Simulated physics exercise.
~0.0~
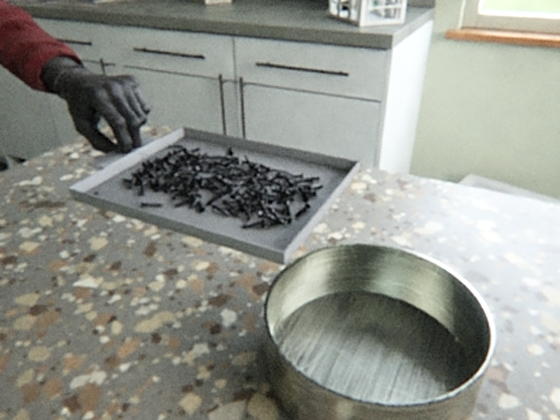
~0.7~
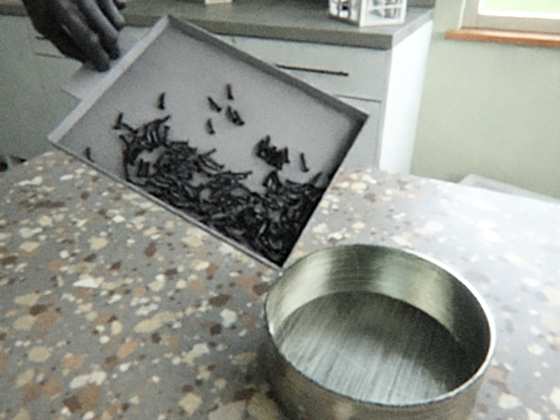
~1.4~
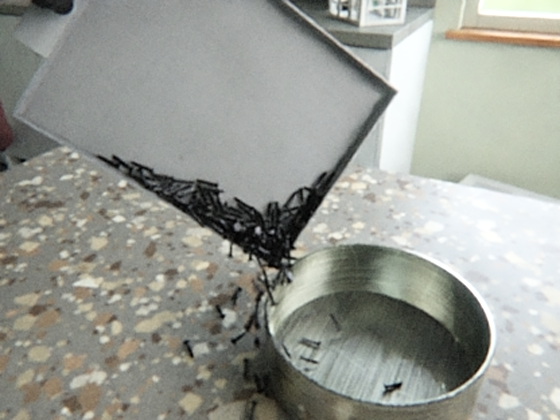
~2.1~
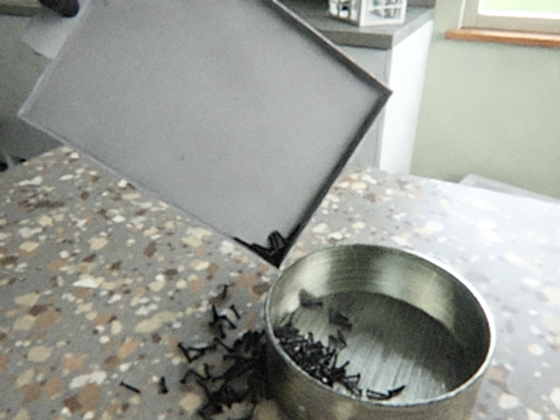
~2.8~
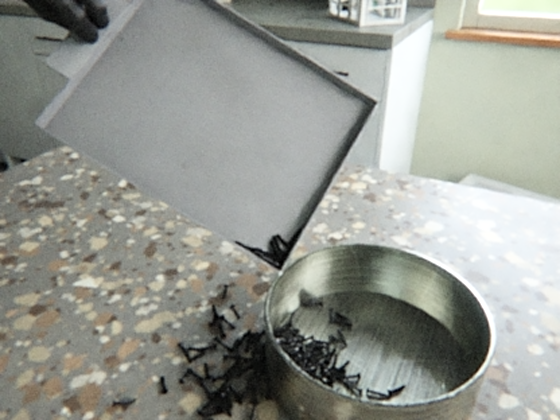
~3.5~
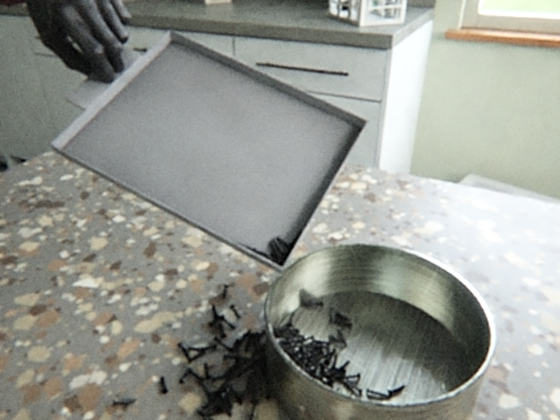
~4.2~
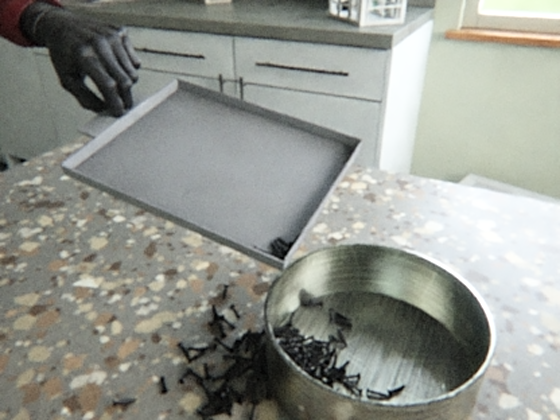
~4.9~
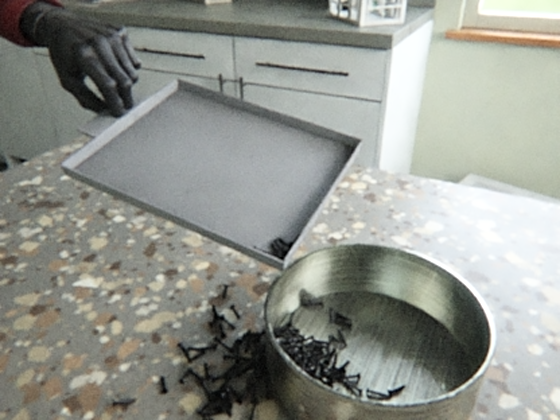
A hand tips black screws from a gray tray into a metal pot, spilling many outside.
